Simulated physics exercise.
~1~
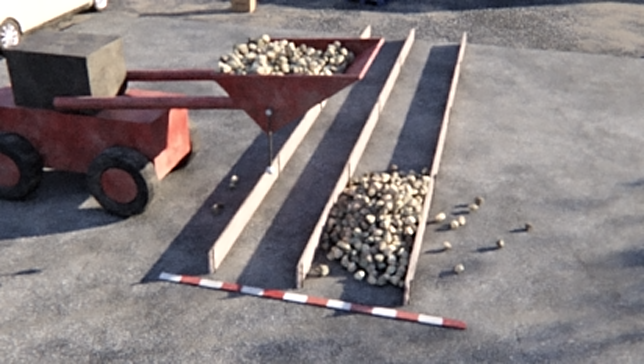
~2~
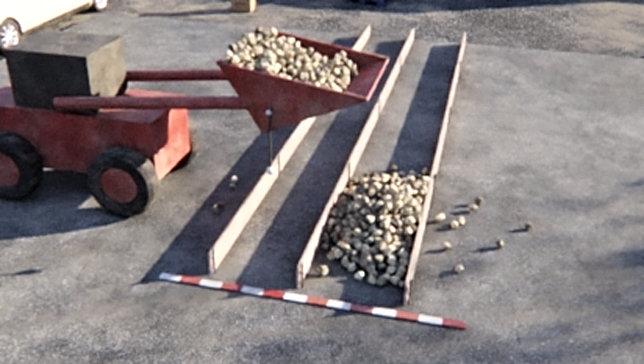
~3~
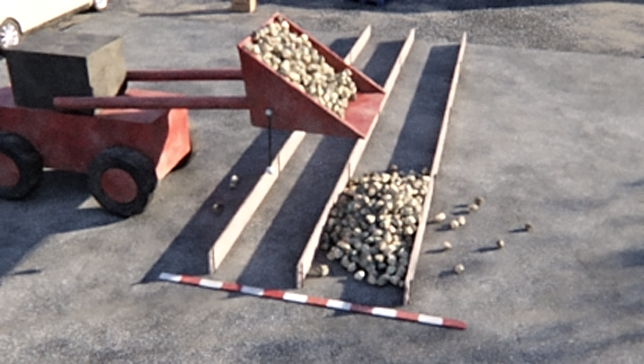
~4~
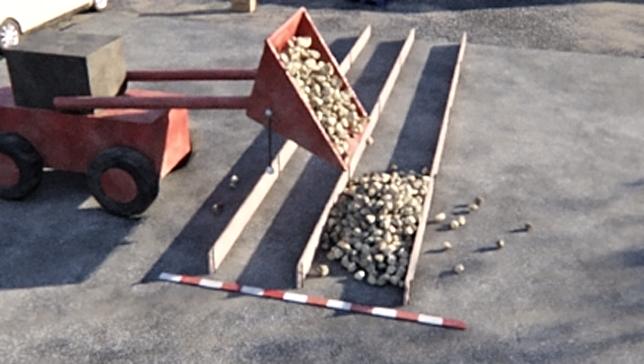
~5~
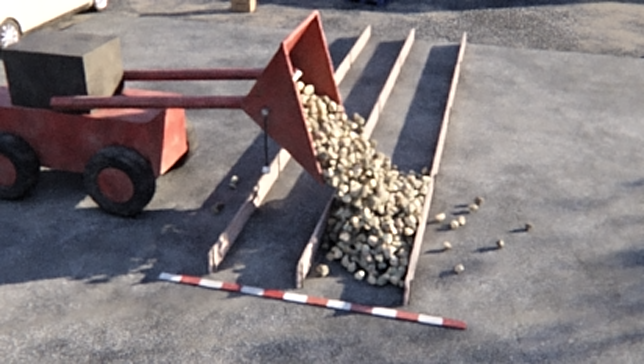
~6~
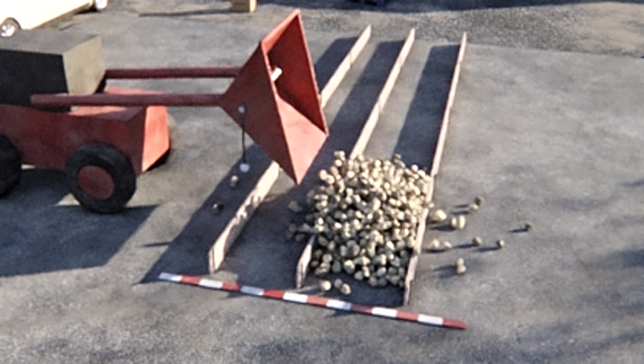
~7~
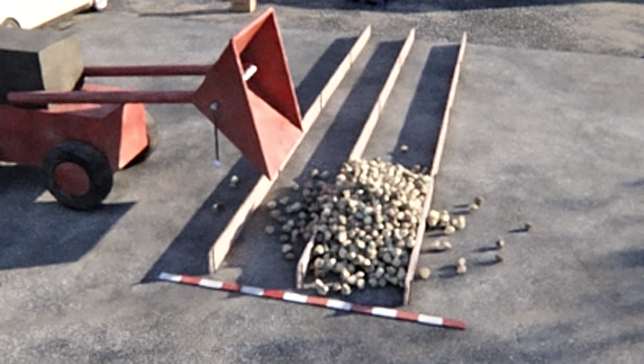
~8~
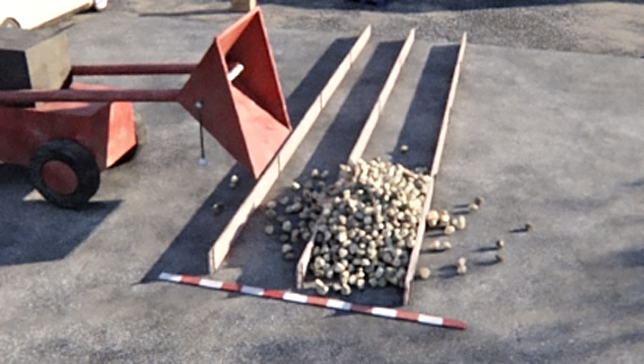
A red loader with black wheels holds a bucket heaped with pale stones over a bay between wooden boards, where an earlier pile lies beyond the middle board. The bucket tips forward to the right, and its load slides toward the lower lip. As it steepens, the stones pour out onto the earlier pile, which grows broader and higher. The loader then draws back to the left with its bucket still tilted. Some stones spill over the middle board into the near bay. At the end the bucket hangs empty, and most stones lie heaped in the far bay.
